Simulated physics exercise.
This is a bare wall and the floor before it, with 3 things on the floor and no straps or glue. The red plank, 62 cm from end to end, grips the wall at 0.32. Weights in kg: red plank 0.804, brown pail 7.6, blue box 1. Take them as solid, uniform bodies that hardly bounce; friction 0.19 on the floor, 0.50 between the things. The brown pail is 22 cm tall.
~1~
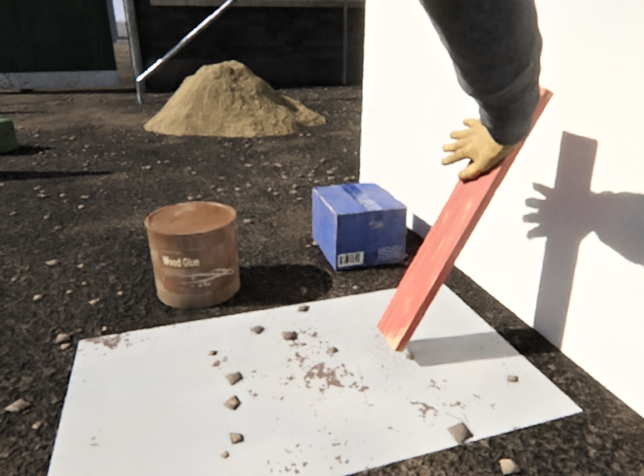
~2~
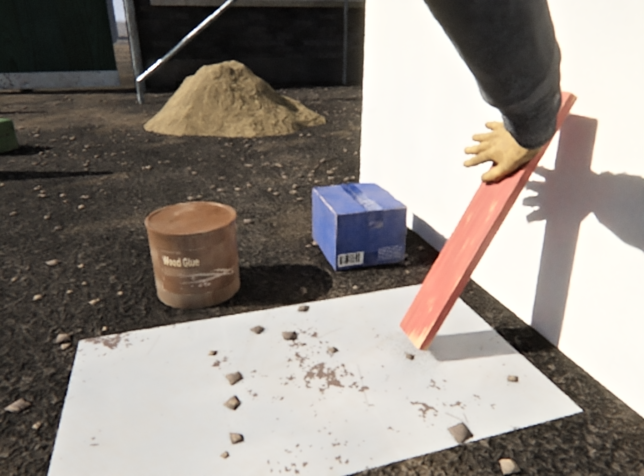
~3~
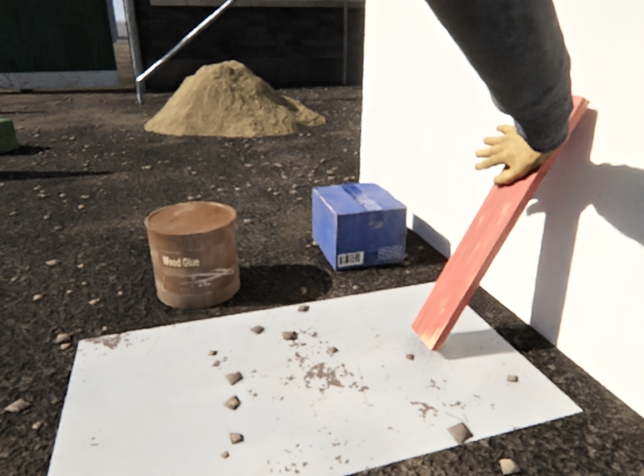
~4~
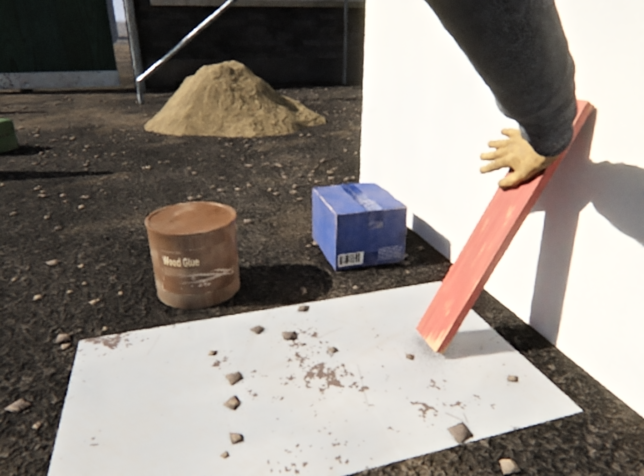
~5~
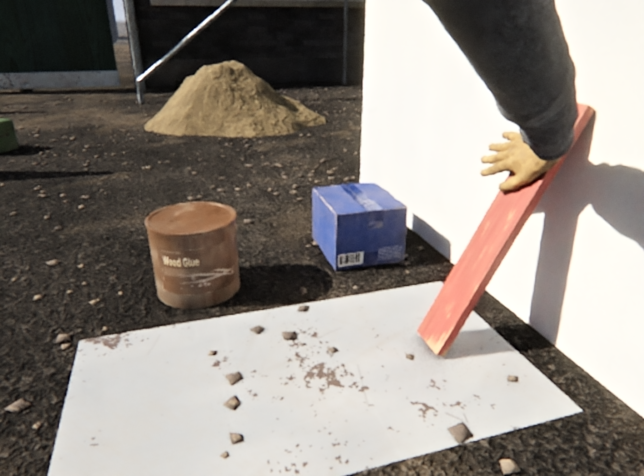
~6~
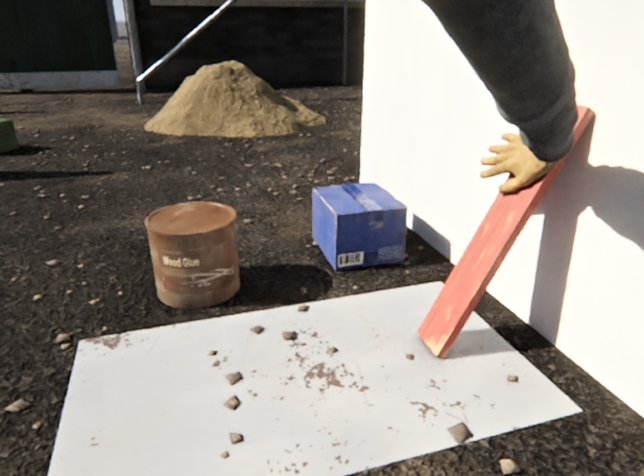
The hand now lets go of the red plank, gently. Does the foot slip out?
It gives way.
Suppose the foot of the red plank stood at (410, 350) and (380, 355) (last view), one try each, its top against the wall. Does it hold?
First, it slips out; second, it gives way.
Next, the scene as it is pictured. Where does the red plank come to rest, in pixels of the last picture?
Near (414, 346).
Then, 0.50 s on from there, red plank 11° lower than it was left near (477, 248).
Then, 0.70 s on from there, red plank 35° lower than it was left near (440, 290).
Then, 0.80 s on from there, red plank 60° lower than it was left near (417, 340).
In the end, toppled on the floor, red plank; the other 2 under 10 cm from the start. At the end, from the last picture's camera, red plank near (414, 346). The plank slides down.
